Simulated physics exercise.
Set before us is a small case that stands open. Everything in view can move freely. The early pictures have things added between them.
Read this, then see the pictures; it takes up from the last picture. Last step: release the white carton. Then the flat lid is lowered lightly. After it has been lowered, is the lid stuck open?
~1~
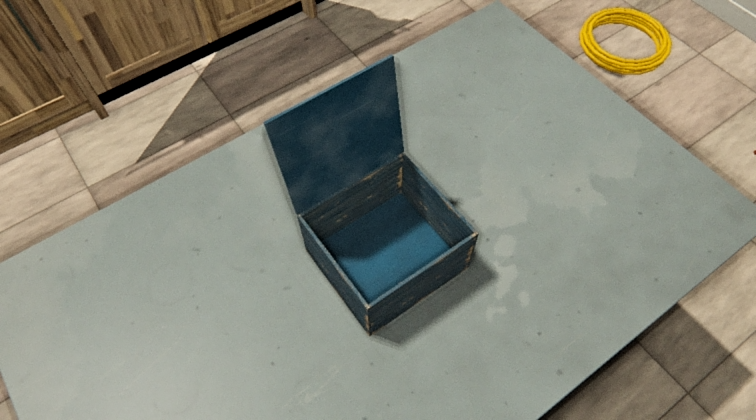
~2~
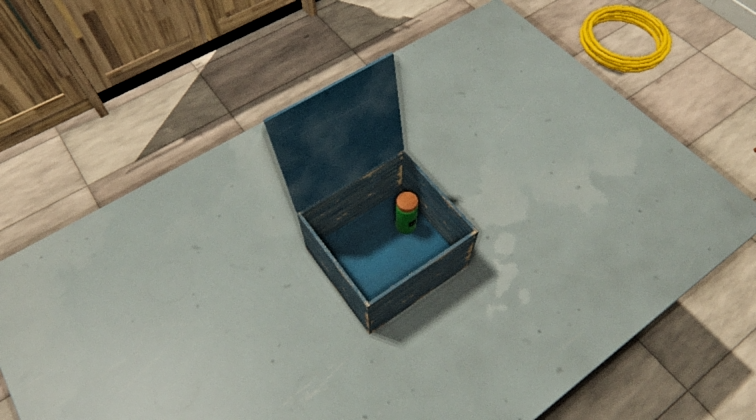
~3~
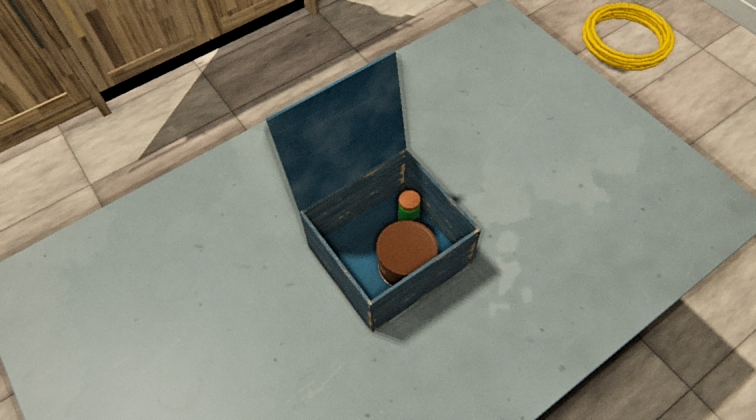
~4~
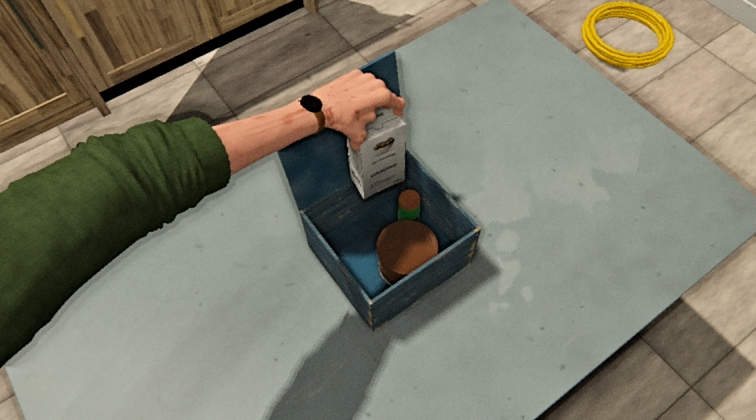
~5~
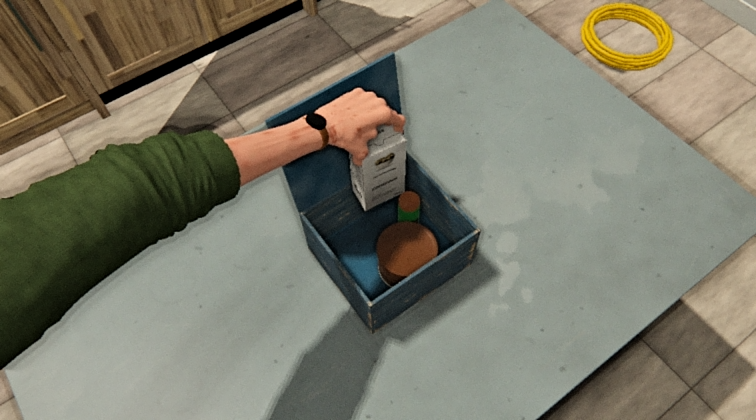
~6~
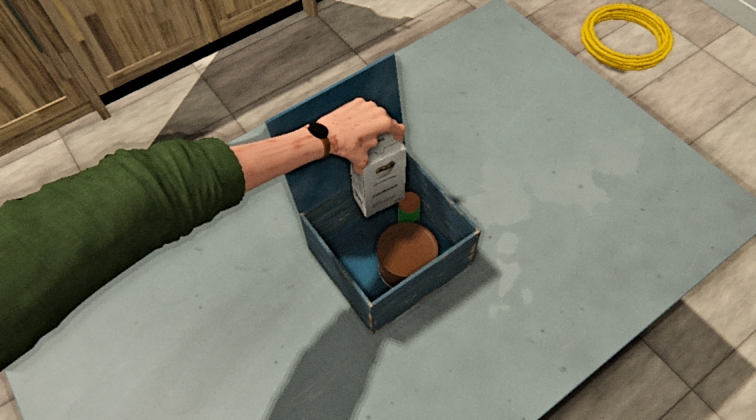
No.
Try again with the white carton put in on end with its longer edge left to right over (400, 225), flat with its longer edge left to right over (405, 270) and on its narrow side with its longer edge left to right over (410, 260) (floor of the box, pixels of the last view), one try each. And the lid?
First - not shut; second - shut down; third - not shut.
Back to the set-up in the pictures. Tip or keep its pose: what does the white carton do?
Once everything settles, it ends up at a slant.
Then, 0.90 s after the last picture, lid starting down; white carton on its side near (367, 241); green shaker tipped 23° from how it was.
Then, 1.70 s after the last picture, lid 50° above the rim; white carton on its side near (367, 241); green shaker slid a little.
At rest, lid shut; tipped over in the box, white carton; the other 2 in place. Seen from the same camera at the end, white carton near (367, 241).
